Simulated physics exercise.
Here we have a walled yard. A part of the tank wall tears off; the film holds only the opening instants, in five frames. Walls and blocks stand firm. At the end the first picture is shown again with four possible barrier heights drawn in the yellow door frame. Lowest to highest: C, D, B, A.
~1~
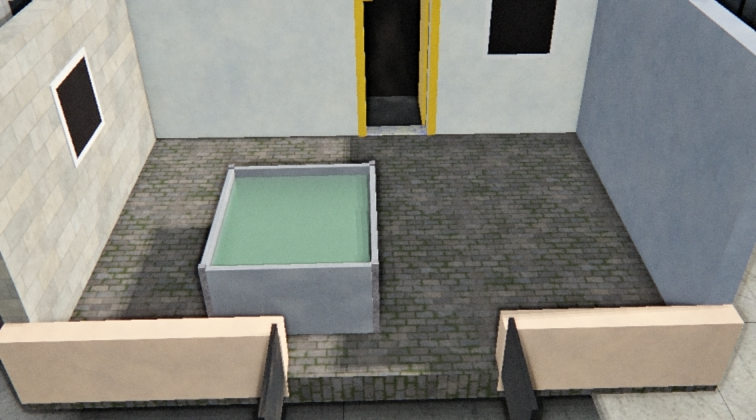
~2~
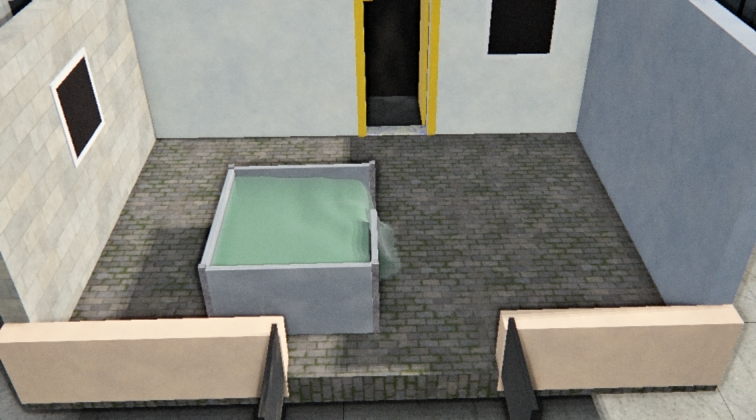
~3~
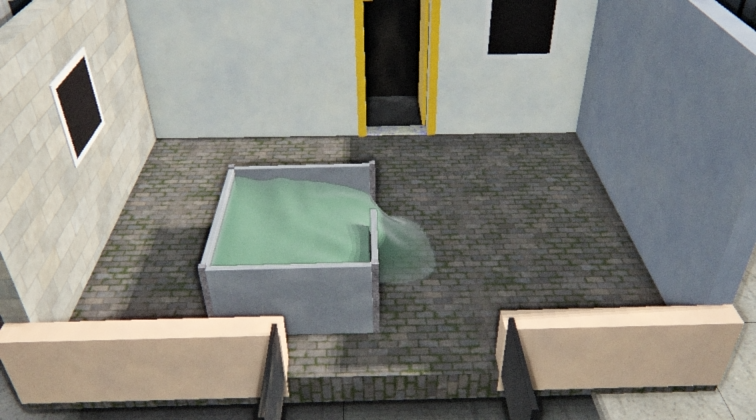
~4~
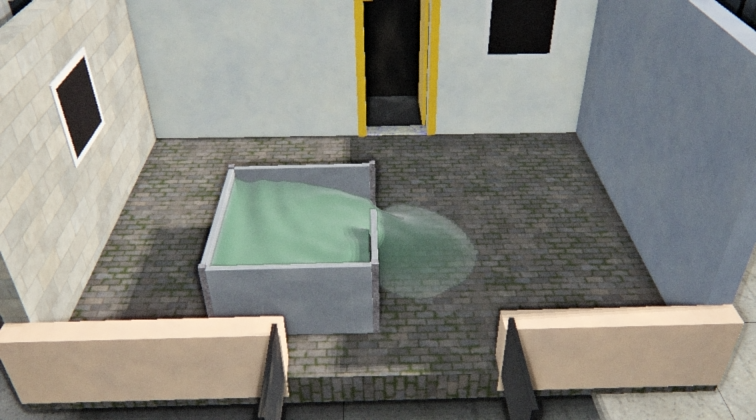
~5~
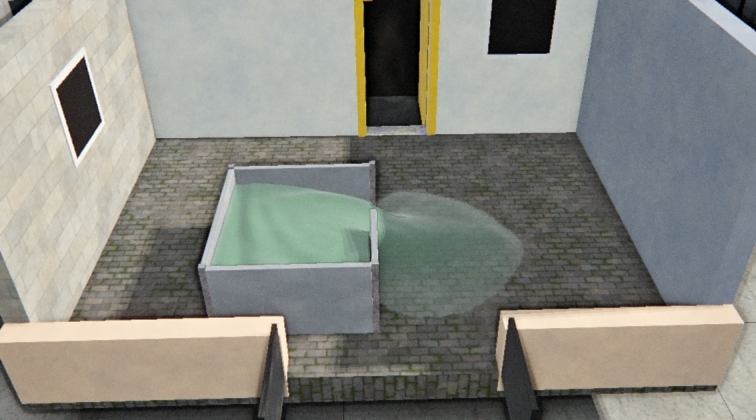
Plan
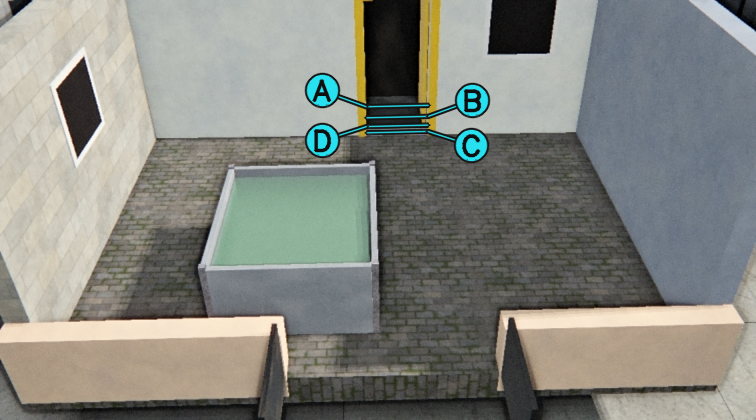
In a walled yard with a yellow-framed doorway, green water sat still in a square tank, then poured out through its right side and spread across the paving in a widening, rounded sheet.
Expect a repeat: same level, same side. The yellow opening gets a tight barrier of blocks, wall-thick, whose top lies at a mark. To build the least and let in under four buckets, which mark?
C.
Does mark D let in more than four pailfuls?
No, that is safe.
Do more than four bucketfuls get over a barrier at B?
No, that is safe.
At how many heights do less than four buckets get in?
All four.
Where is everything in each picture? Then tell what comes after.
Water in the tank at rest, its middle at (297, 217); foot of the yellow doorway at (397, 135); open gate at (392, 309).
Water covers 1 % of the ground and shows as far out as (394, 262).
Water covers 3 % of the ground and shows as far out as (422, 273).
Water covers 6 % of the ground and shows as far out as (468, 261).
Water covers 12 % of the ground and shows as far out as (518, 250).
On the marked copy, A at (397, 106); B at (397, 117); C at (397, 132); D at (397, 125); from the bottom up C, D, B, A.
With A, nothing gets over.
With B, nothing gets over.
With C, a splash gets over, under a bucket.
With D, nothing gets over.
